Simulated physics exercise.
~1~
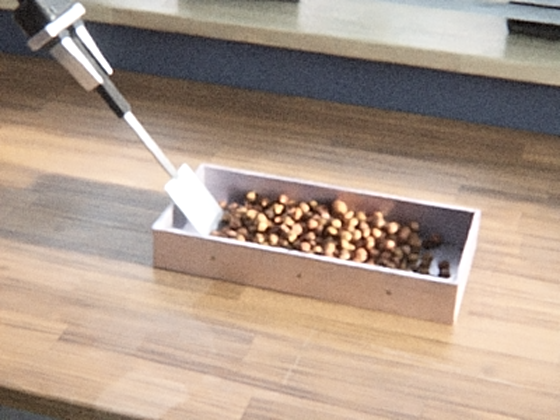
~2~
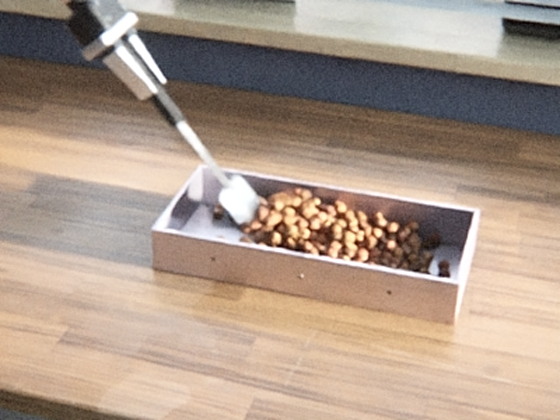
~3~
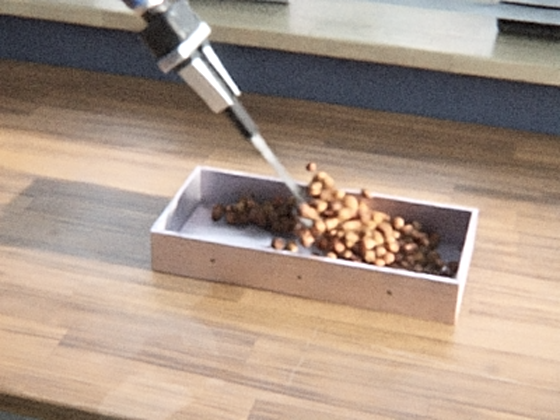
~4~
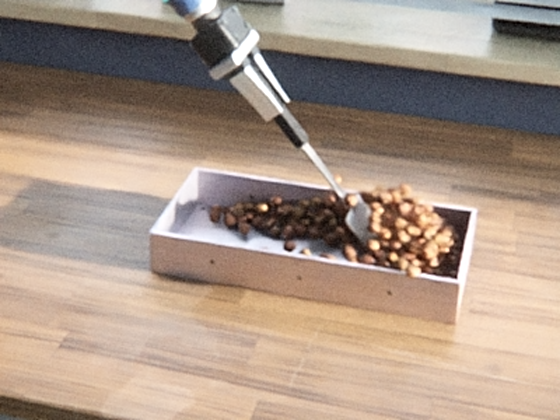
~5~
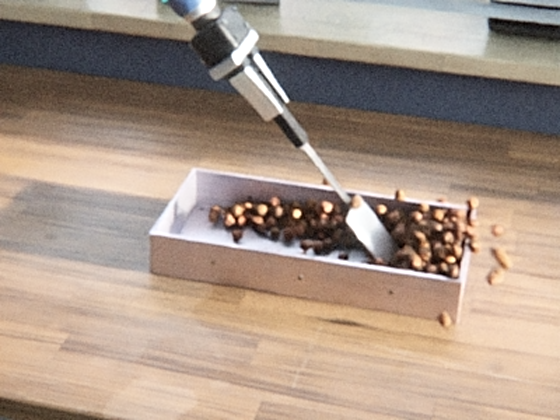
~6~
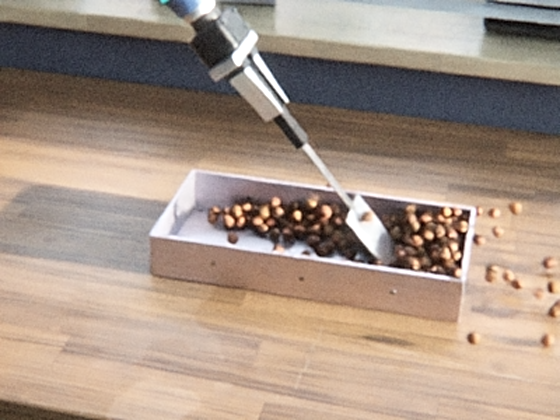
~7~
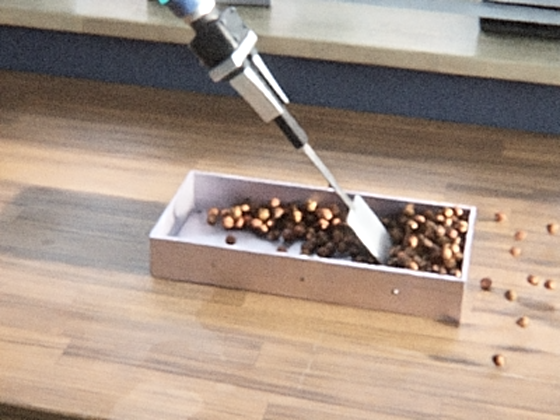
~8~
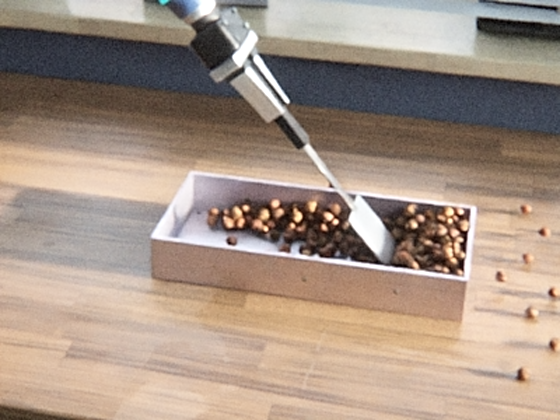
In this clip, a robot arm pushes a white paddle rightward through a shallow tray of hazelnuts on a wooden table, heaping them toward the right end before stopping, while several spill over and scatter across the tabletop, with most remaining in the tray.
